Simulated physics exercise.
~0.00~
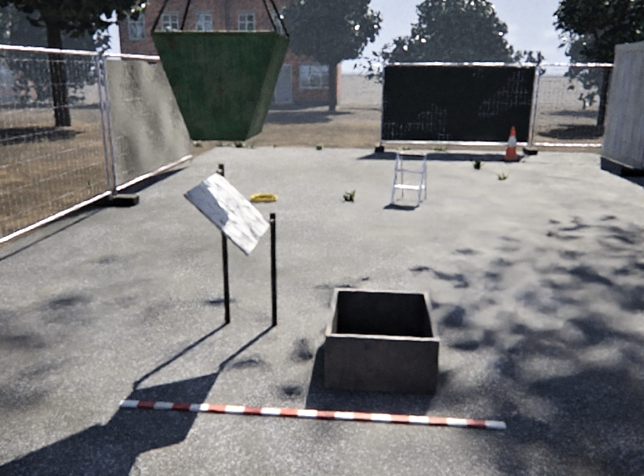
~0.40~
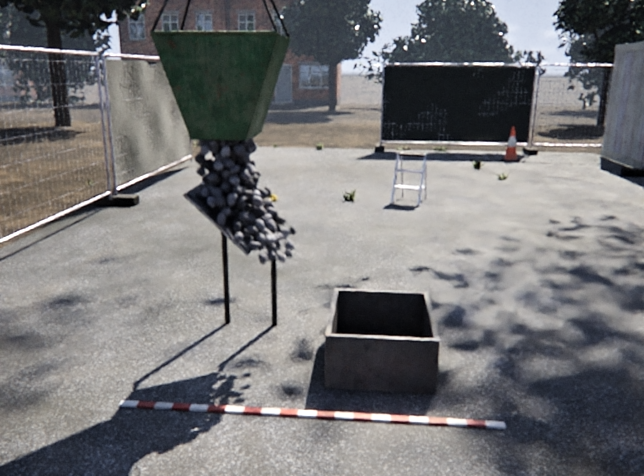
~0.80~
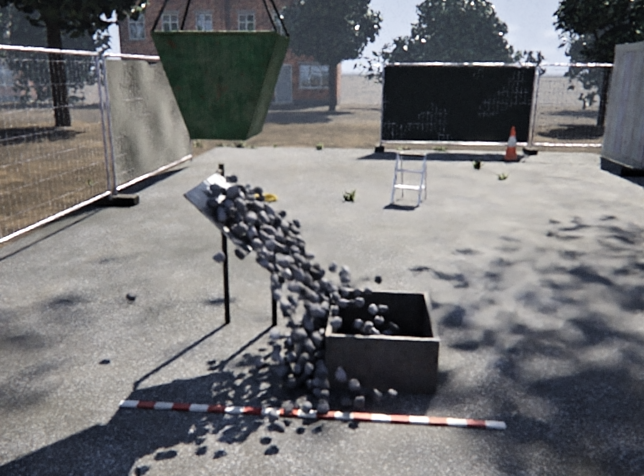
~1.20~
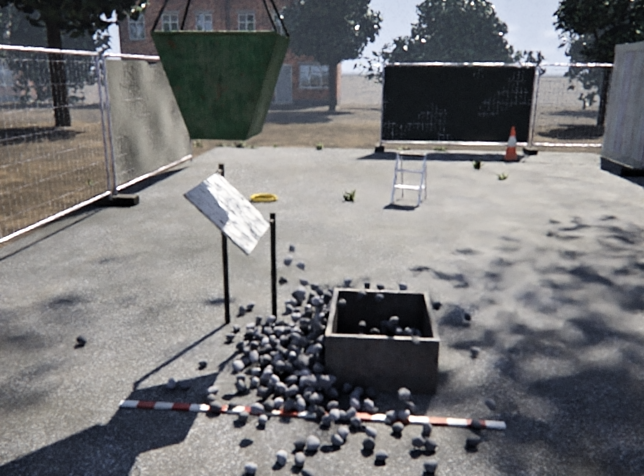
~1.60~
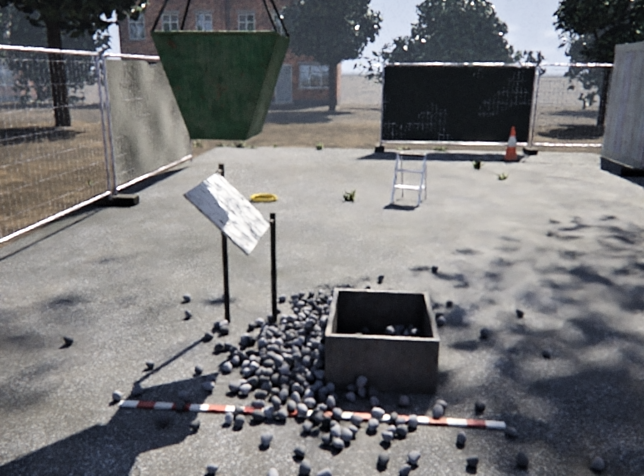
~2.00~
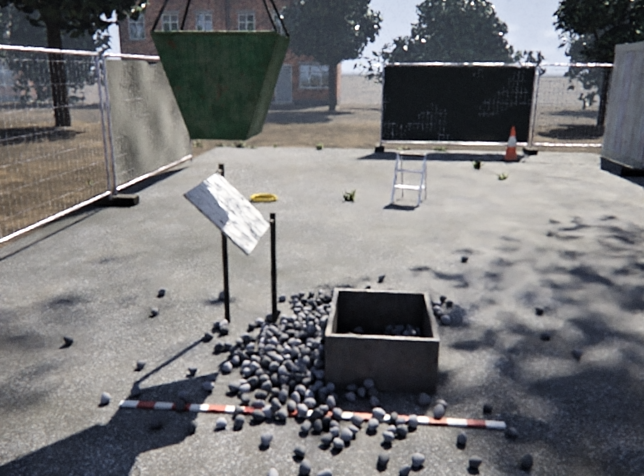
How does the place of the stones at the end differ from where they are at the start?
At the start the stones are up inside the green hopper, out of sight. At the end they lie lower down and farther right, mostly heaped on the ground left of the bin, with some in it and others scattered around.
